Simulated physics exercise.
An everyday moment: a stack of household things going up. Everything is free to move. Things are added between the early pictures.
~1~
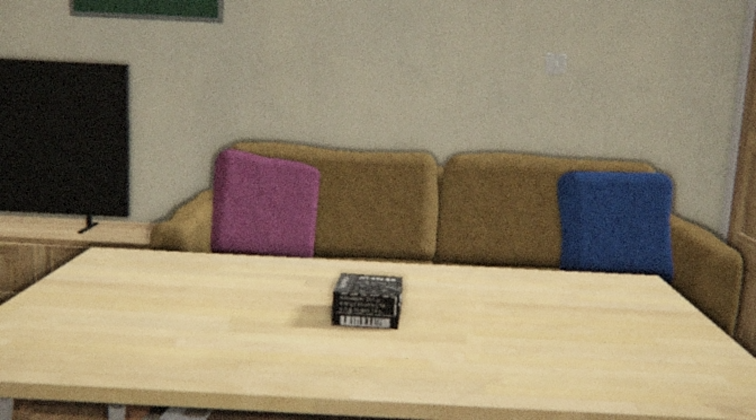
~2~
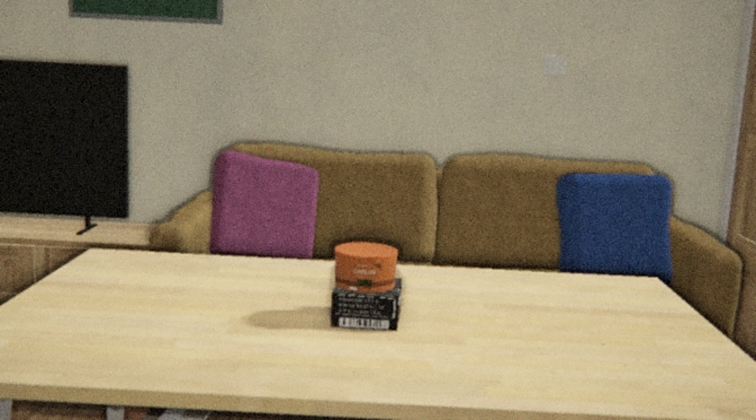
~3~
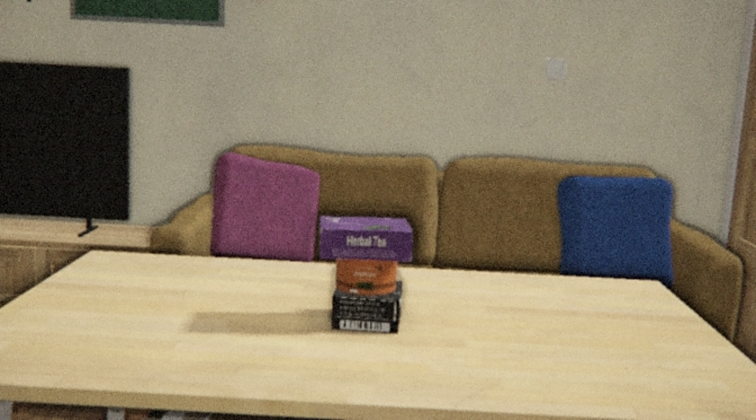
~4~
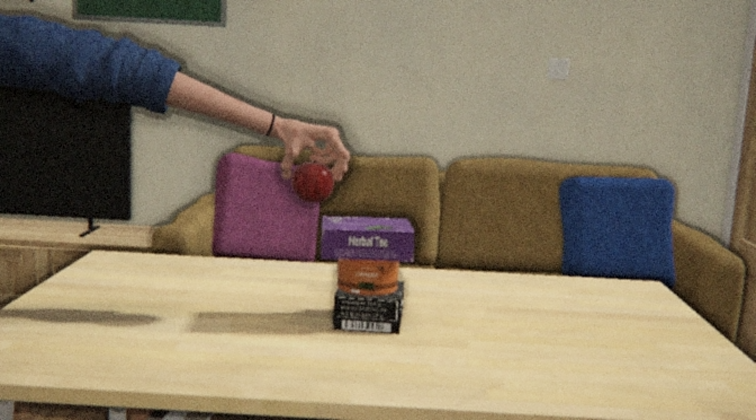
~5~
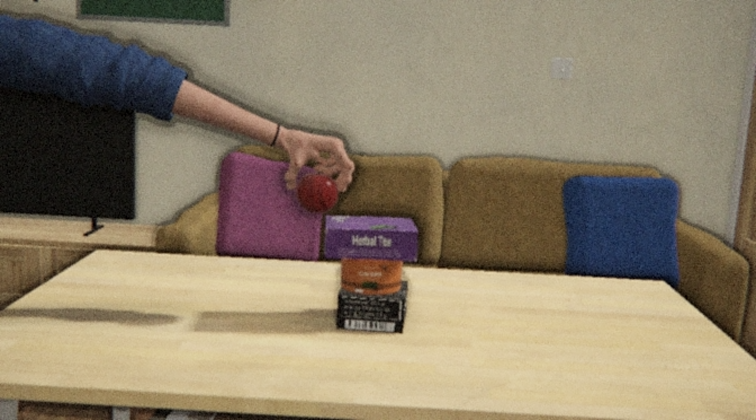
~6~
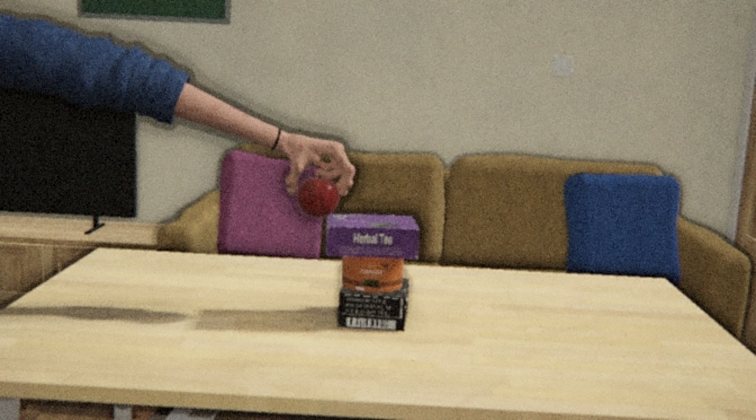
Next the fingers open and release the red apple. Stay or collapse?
Here the pile comes apart.
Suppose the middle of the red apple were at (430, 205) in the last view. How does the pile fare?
Then it comes apart.
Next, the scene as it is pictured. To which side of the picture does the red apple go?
It goes to the left.
Then, 0.30 s on from there, red apple now fallen.
Then, 0.40 s on from there, things are still on the move.
Then, 0.50 s on from there, as before.
Then, 1.50 s on from there, nothing new.
In the end, fallen, red apple; the other 3 unmoved. At the end, from the last picture's camera, red apple near (274, 297). The pile gives way.
